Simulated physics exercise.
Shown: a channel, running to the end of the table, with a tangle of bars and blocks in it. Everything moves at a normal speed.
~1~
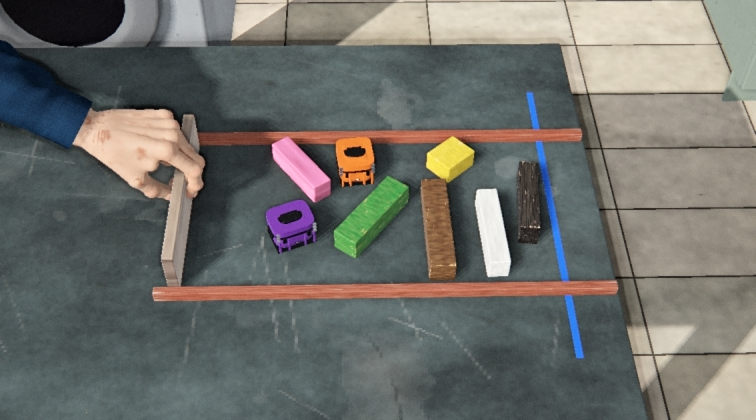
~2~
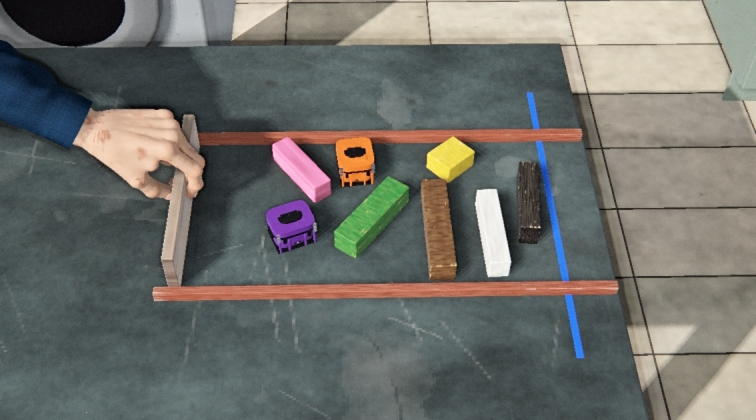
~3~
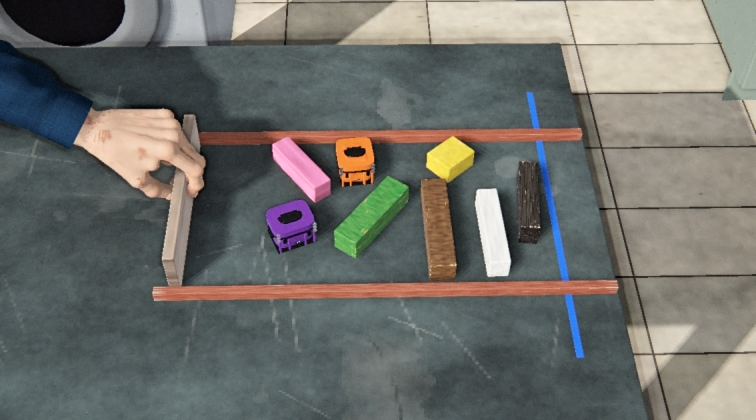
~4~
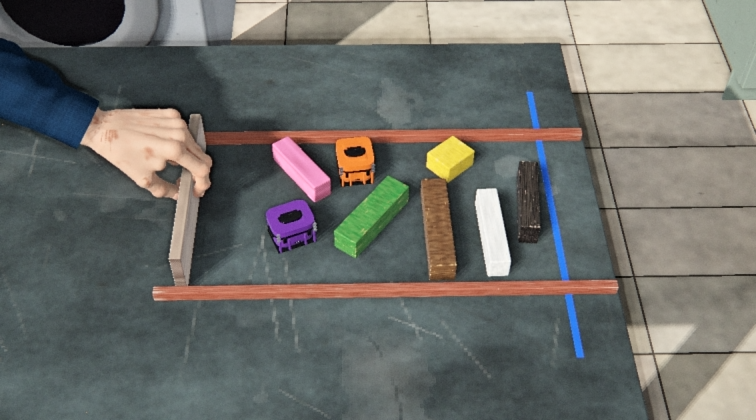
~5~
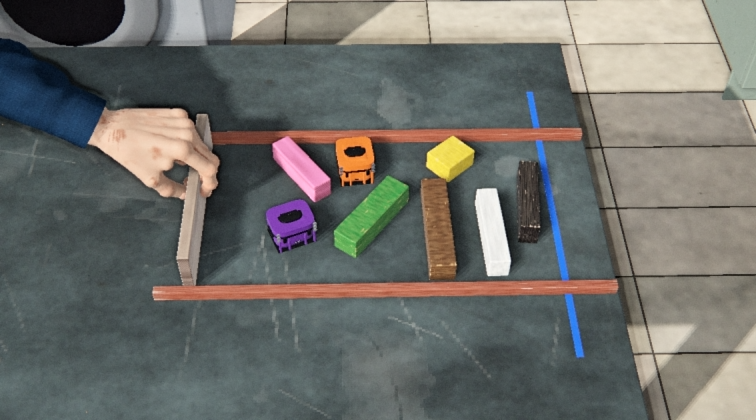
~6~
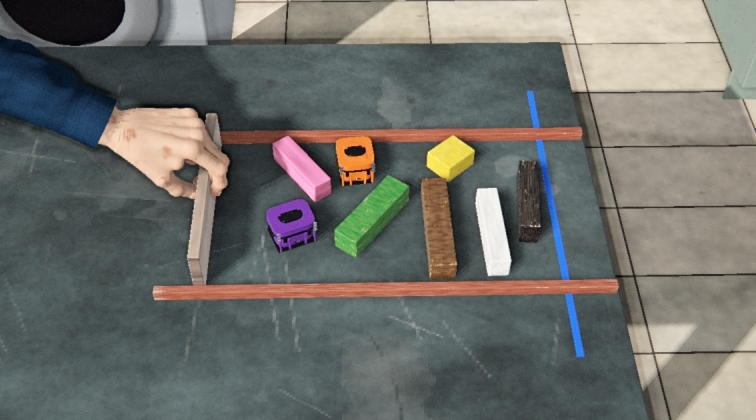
A hand in a dark blue sleeve grips an upright wooden board at the left of a scratched dark table, seen from above at an angle, with pale floor tiles beyond. Between two reddish rails lie pink, green, brown, white and black bars, a yellow block, and orange and purple cases, with blue tape across the right. The board stays still, then the hand slides it slightly right, touching nothing else.
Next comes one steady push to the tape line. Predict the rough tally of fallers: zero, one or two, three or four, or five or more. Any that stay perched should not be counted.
Tally: Five or more.
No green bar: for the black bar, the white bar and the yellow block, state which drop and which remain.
Taking them one by one, the black bar drops away, the white bar drops away and the yellow block drops away.
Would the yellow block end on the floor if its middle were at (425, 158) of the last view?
If so, it ends up falling.
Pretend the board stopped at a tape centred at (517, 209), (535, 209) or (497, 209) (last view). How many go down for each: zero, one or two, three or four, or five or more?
Run 1 - one or two; run 2 - three or four; run 3 - one to two.
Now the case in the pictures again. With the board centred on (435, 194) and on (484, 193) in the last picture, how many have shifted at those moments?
8 and 8.
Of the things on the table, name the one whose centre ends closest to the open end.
It's the orange case that ends up nearest.
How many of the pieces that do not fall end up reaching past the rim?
Count of overhanging things: 1.
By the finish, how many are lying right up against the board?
That comes to 2.
Soon after, none off yet; black bar at rest near (528, 201); white bar at rest near (493, 231); yellow block at rest near (451, 158).
After that, none off yet; black bar displaced a little near (568, 200); white bar displaced about its own width near (555, 230); yellow block displaced well along near (520, 155).
In the end, the number that fall off is five or more; gone, green bar, brown bar, yellow block, white bar and black bar.
